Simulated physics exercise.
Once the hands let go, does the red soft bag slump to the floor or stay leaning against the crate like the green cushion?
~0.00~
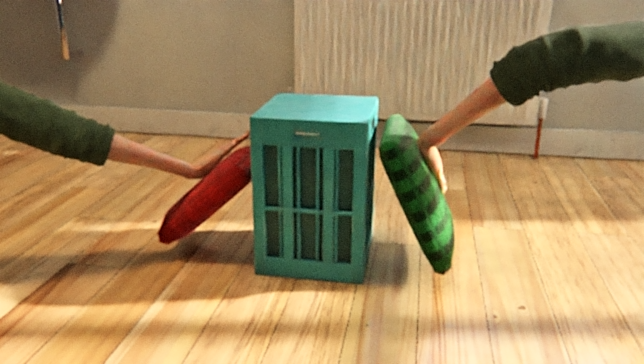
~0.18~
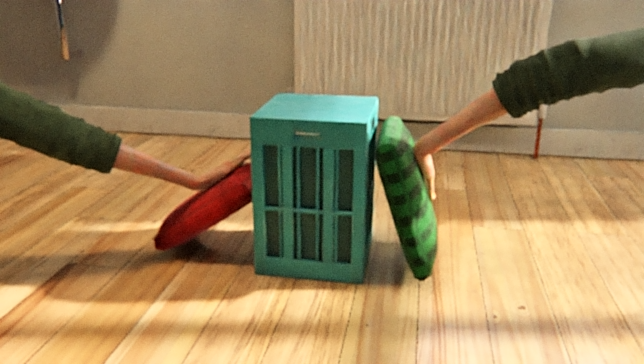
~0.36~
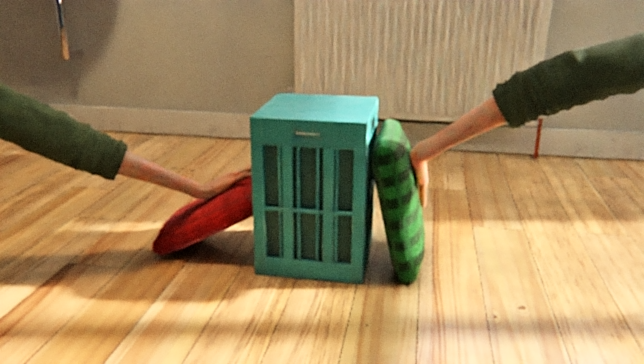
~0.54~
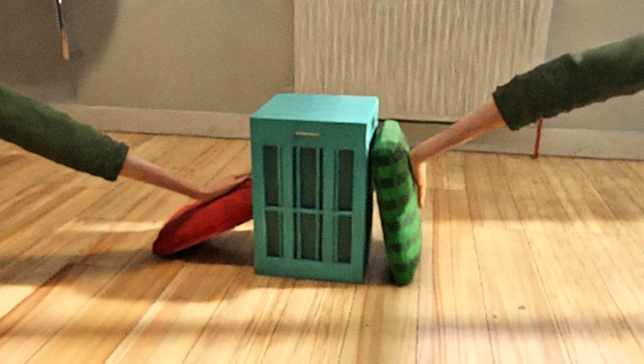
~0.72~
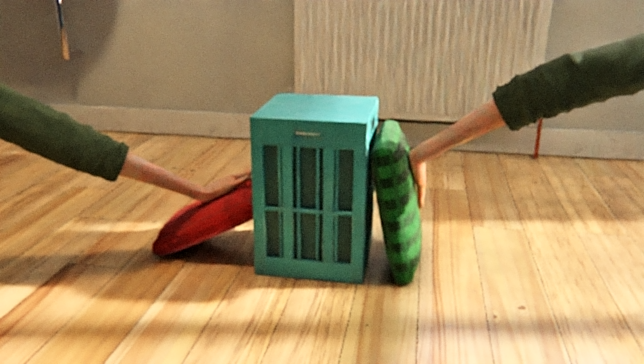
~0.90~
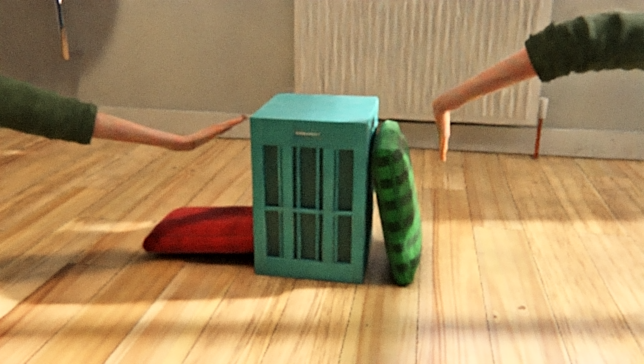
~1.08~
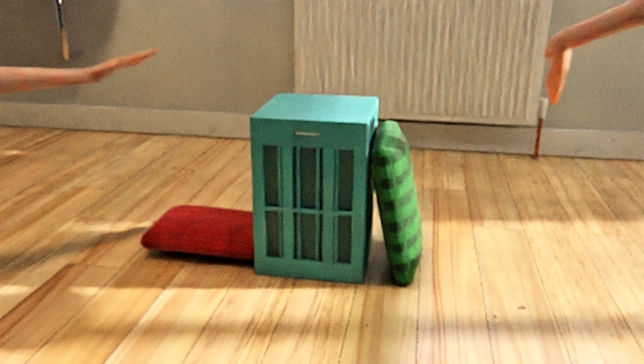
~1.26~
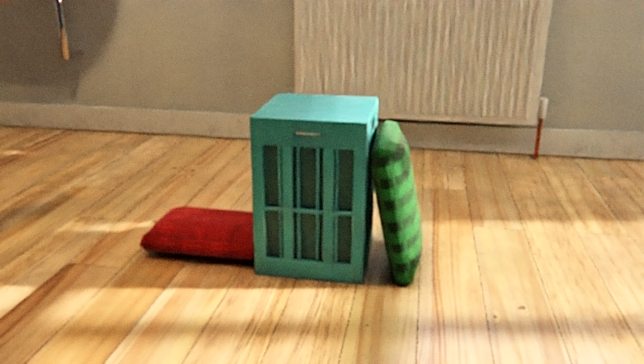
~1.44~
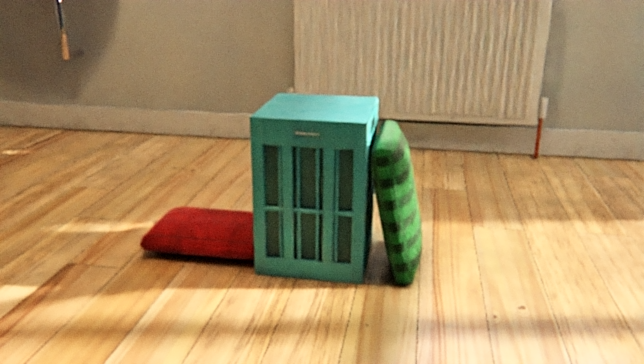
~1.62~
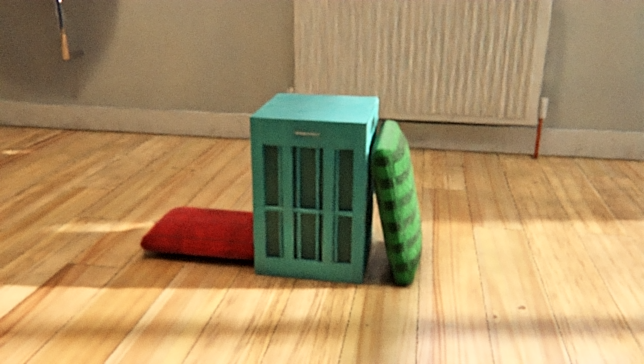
The red soft bag slumps flat on the floor to the left of the crate. The green cushion stays propped against the right side.
